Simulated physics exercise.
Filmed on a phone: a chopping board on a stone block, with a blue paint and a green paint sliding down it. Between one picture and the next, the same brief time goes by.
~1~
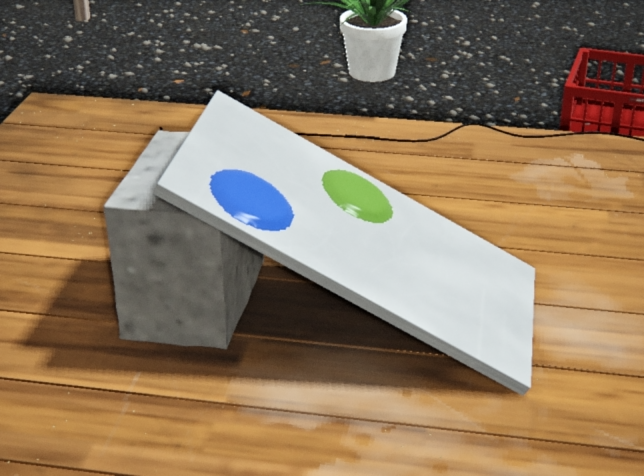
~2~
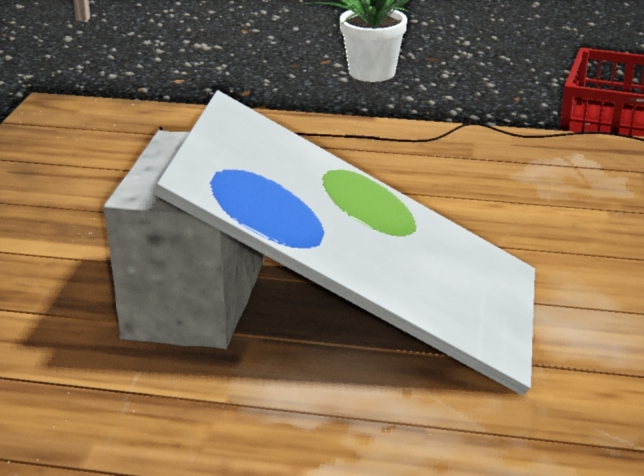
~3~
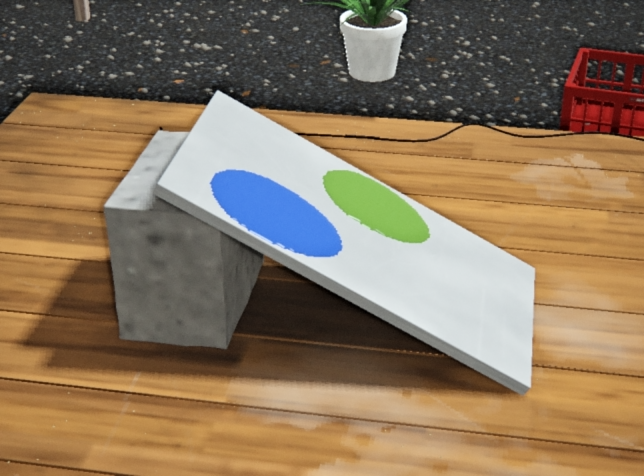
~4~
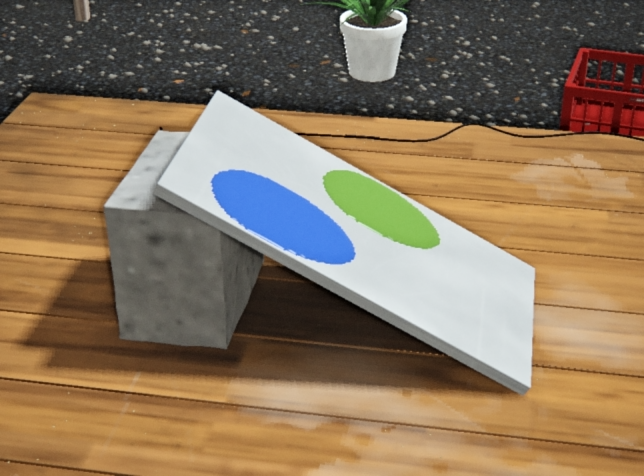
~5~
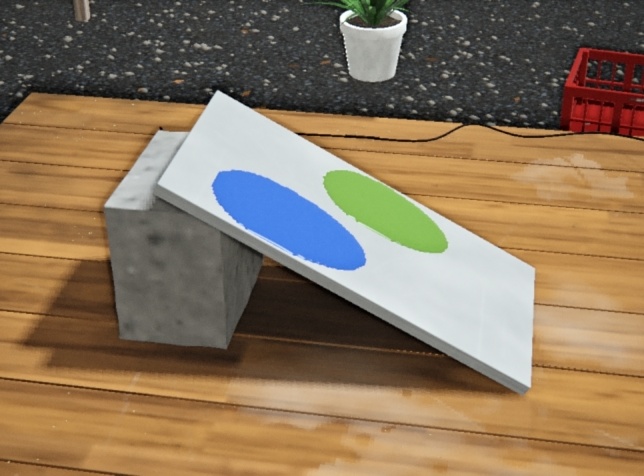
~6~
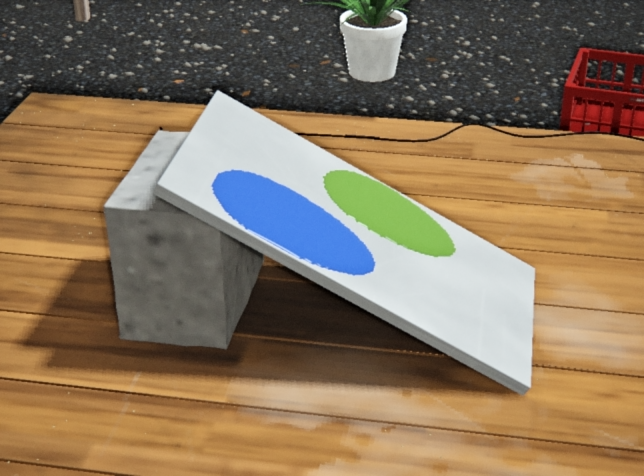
Blue and green paint patches spreading down a tilted white board propped on a stone block, quickly at first, then more slowly.
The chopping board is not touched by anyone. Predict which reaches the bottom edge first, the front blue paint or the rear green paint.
Rear.
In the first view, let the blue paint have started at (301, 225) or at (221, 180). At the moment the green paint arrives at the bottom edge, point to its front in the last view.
With the first start it ends up close to (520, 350), and with the second at (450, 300).
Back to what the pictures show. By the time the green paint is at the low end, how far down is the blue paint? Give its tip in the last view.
(468, 317).
Shortly, the blue paint is three quarters of the way down; the green paint is close to the edge.
At the finish, the blue paint is three quarters of the way down; the green paint is at the low edge.
